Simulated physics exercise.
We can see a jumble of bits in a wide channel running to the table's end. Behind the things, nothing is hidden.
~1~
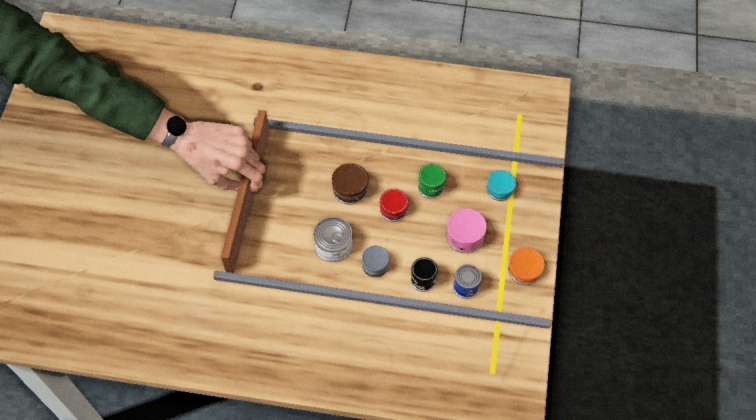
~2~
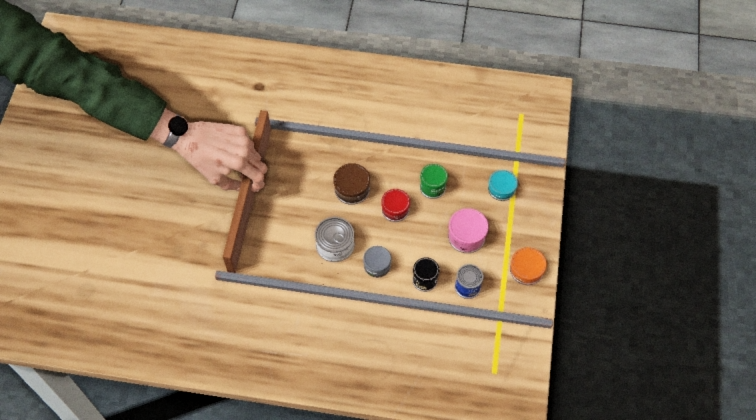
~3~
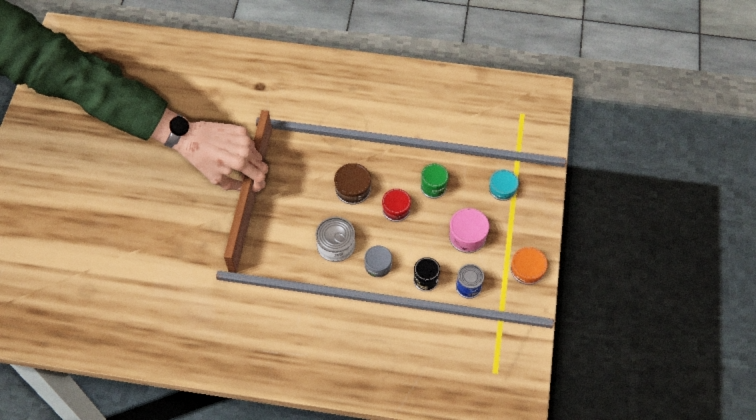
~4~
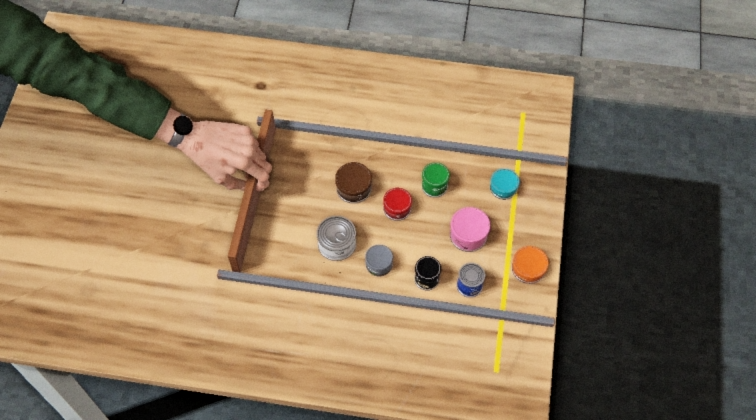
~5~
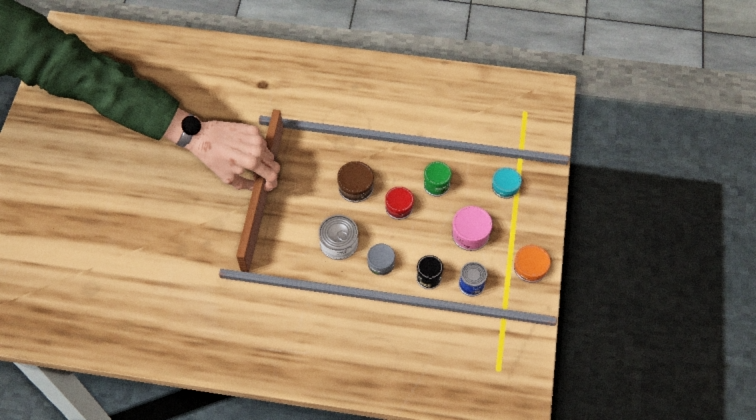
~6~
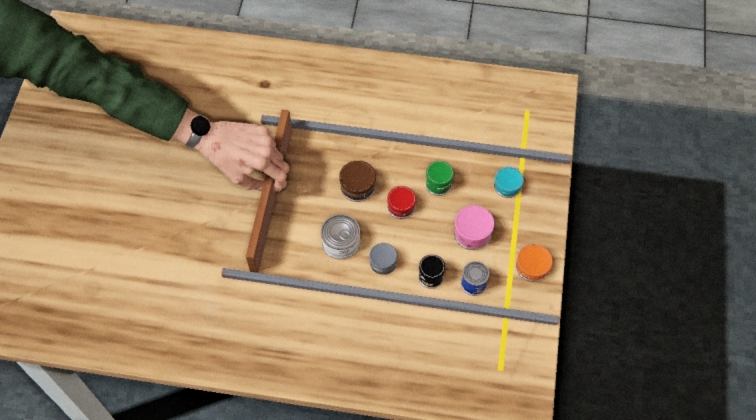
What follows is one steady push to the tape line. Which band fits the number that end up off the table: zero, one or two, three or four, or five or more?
The band is one or two.
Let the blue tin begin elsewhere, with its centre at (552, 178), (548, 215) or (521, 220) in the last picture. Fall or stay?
Spot by spot, it drops away, then stays put, then stays put.
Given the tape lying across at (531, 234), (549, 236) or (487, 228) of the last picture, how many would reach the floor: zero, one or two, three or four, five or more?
Lab note - tapes per position, in order: Five or more; more than four; none at all.
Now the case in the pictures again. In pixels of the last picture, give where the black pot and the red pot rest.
The first ends close to (550, 289), the second close to (529, 232).
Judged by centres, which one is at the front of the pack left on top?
That'd be the pink tin, foremost of the lot.
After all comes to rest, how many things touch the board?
That would be 5 of them.
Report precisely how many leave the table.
In all, 2 of them.
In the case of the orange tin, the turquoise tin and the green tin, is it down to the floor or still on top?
Taking each in turn, the orange tin comes away, the turquoise tin keeps its spot, the green tin keeps its spot.
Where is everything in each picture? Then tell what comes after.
The first frame shows orange tin (526, 266); turquoise tin (501, 186); blue tin (467, 282); board (247, 190); tape (507, 235).
The second frame shows turquoise tin (503, 185); white tin (335, 240).
The third frame shows blue tin (470, 281); black pot (427, 275).
The fourth frame shows orange tin (530, 265); board (253, 189).
The fifth frame shows turquoise tin (506, 183); grey tub (381, 260).
The sixth frame shows orange tin (534, 263); turquoise tin (509, 182); blue tin (475, 279); board (270, 189); tape (515, 232).
Early on, none off yet; orange tin at rest near (534, 263); turquoise tin at rest near (509, 182); blue tin at rest near (475, 279).
A while later, none off yet; orange tin at rest near (534, 263); turquoise tin at rest near (509, 182); blue tin travelled about its own width near (491, 280).
Finally, the number that fall off is one or two; lost, blue tin and orange tin.
